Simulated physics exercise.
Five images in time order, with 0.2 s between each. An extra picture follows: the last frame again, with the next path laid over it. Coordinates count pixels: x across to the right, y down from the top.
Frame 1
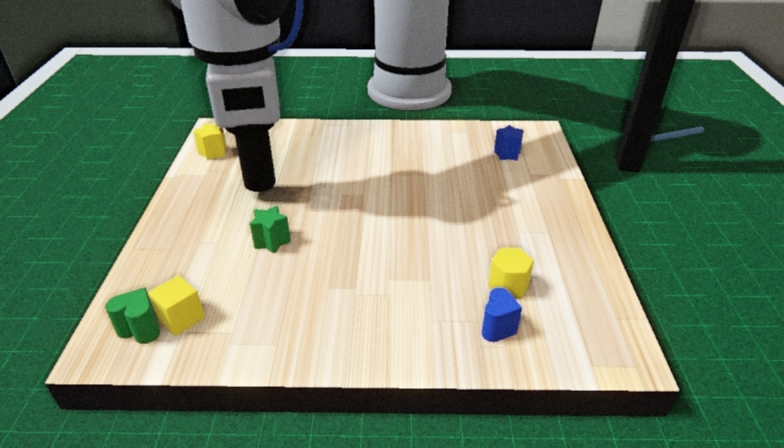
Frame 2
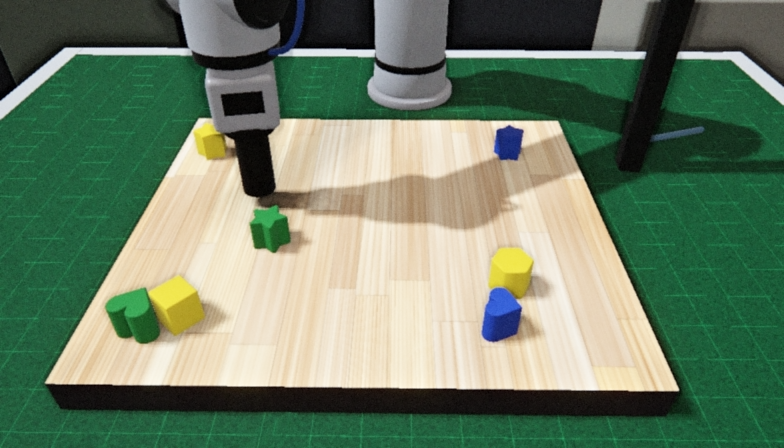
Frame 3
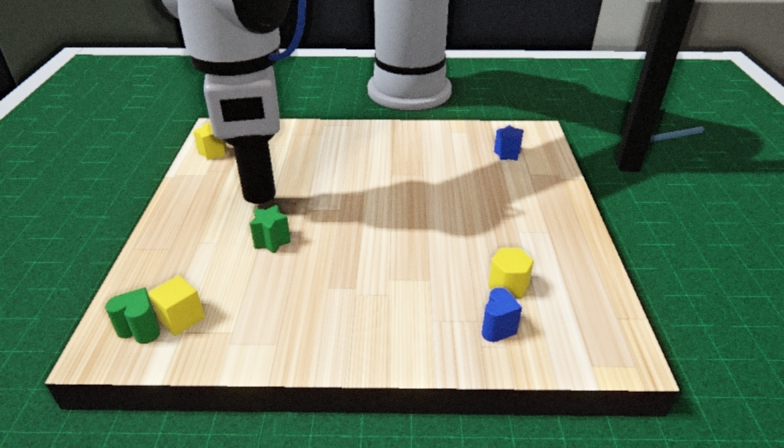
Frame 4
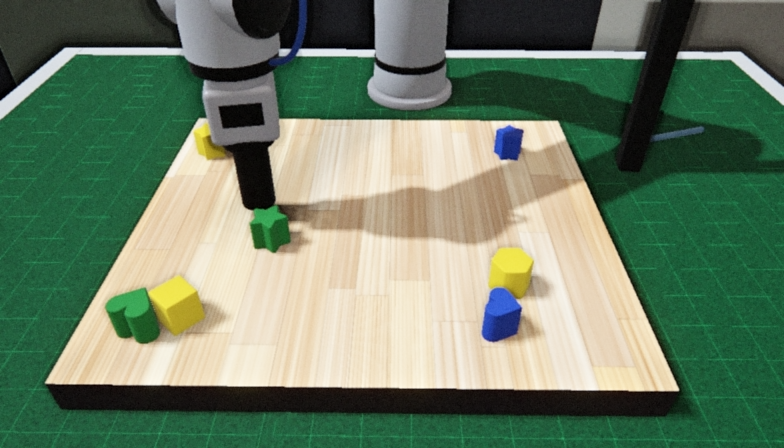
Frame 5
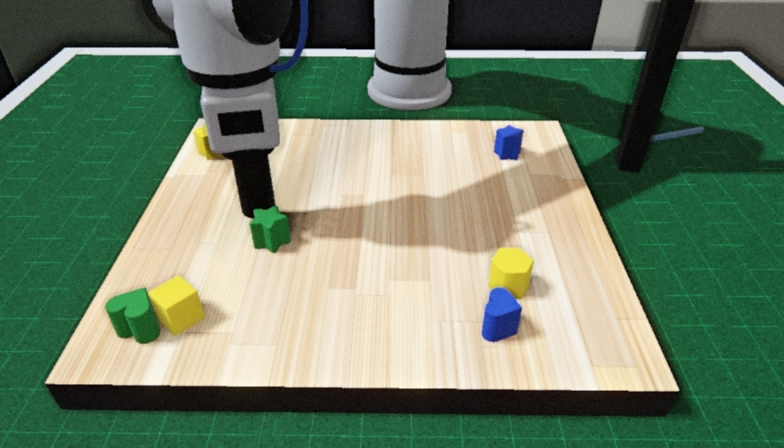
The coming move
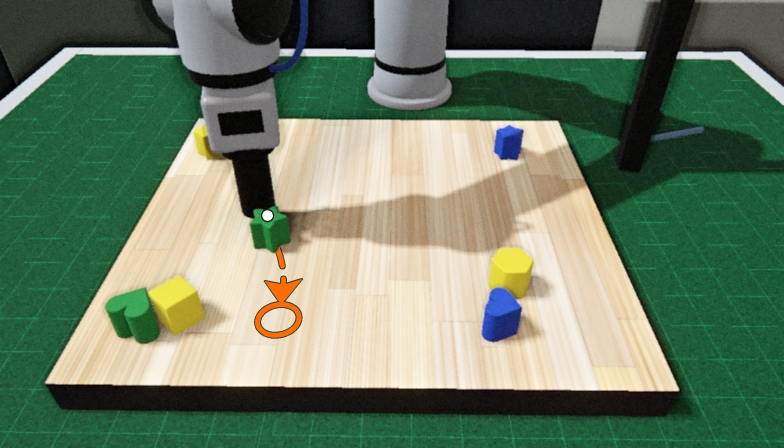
The robot arm's black pusher starts just behind the green star block on the wooden board and edges slowly toward the viewer. It draws in close beside the star, while the star and the yellow, blue and other green blocks all stay where they are.
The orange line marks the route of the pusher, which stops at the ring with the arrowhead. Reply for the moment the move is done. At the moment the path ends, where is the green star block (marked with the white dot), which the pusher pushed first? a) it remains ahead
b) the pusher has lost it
My answer is option a.
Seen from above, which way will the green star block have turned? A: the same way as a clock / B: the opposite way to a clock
I choose B.
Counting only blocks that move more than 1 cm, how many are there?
One block moves.
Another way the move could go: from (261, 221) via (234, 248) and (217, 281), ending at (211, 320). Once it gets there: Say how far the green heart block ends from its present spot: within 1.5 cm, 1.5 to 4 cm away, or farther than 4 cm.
The best fit is under 1.5 cm.
The line goes from (261, 221) via (282, 263), ending at (278, 319); the dot is on the green star block.
The first path, step by step. One third of the way, pusher at (276, 237); green star block at (282, 242).
Two thirds of the way, pusher at (282, 269); green star block at (289, 276).
At the end, pusher at (276, 307); yellow square piece unmoved; green star block at (294, 314), turned 25° anticlockwise.
